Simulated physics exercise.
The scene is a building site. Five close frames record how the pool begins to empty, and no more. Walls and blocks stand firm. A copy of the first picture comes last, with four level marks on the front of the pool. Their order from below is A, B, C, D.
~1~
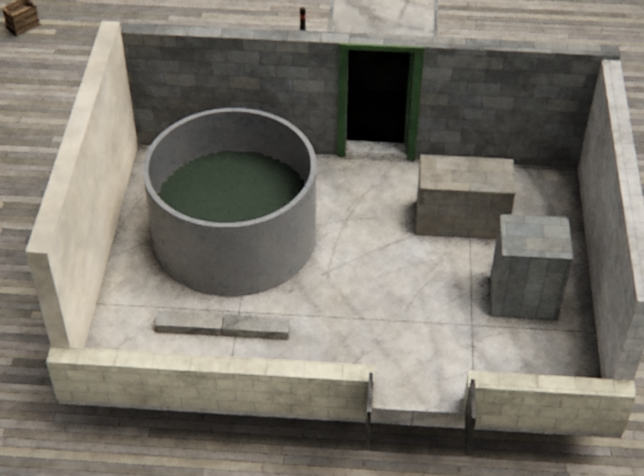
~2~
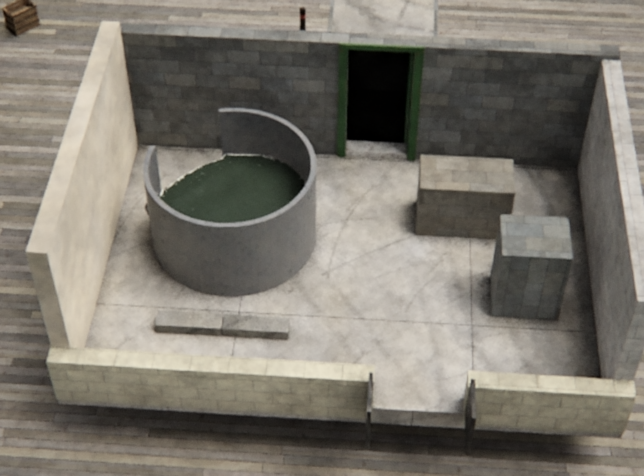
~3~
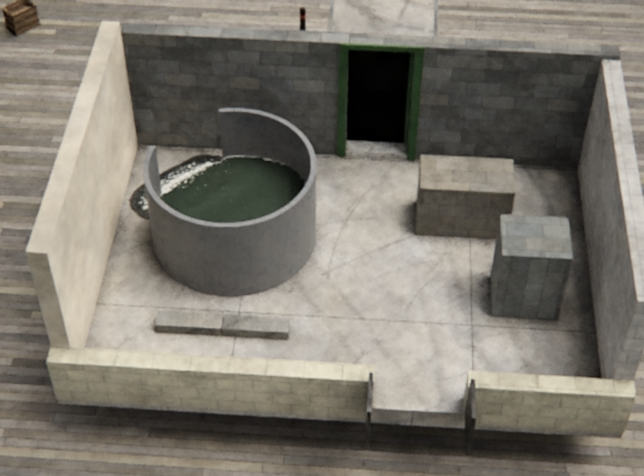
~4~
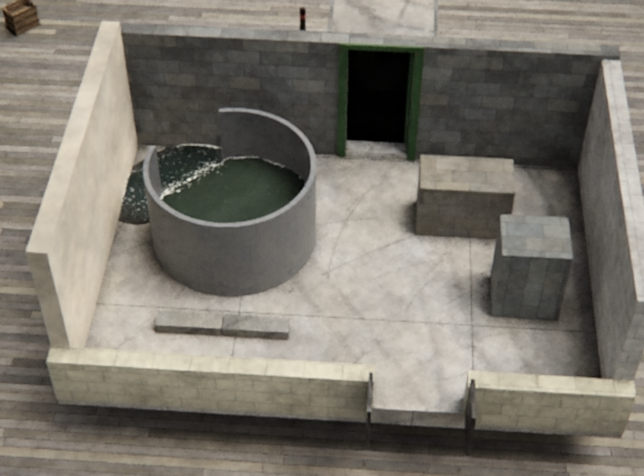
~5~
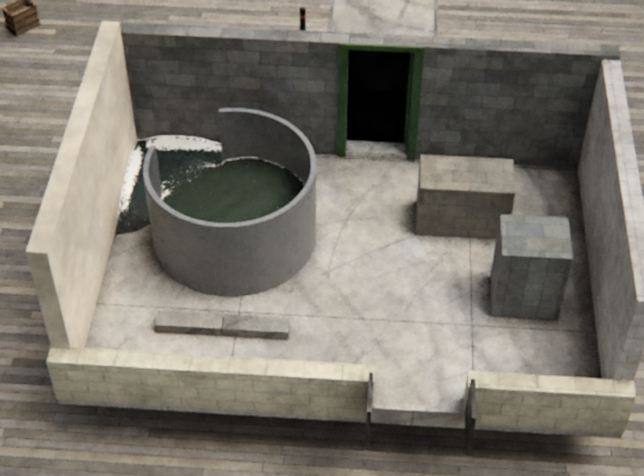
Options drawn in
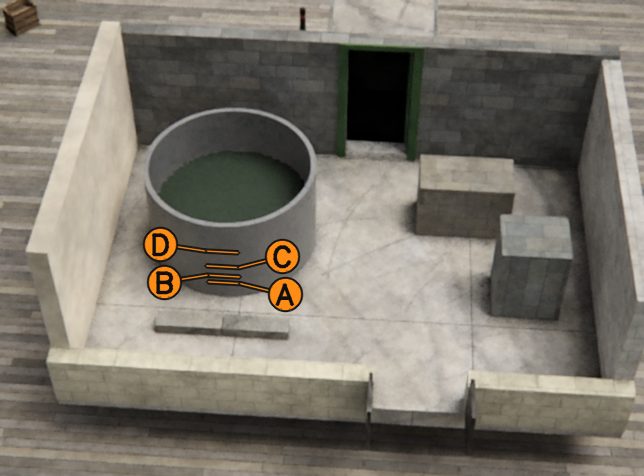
The video shows a walled building site with a round grey pool of dark green water; a section of its back-left wall disappears, and water pours through the gap, spreading across the floor to the left wall with white foam.
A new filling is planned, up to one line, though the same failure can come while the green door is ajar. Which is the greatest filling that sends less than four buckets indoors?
It is D.
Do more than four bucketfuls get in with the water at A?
No.
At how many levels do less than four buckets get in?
All four.
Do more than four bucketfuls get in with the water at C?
No.
On the marked copy, A at (224, 282); B at (223, 276); C at (222, 266); D at (221, 251); from the bottom up A, B, C, D.
With A, nothing gets over.
With B, nothing gets over.
With C, nothing gets over.
With D, a splash gets over, under a bucket.
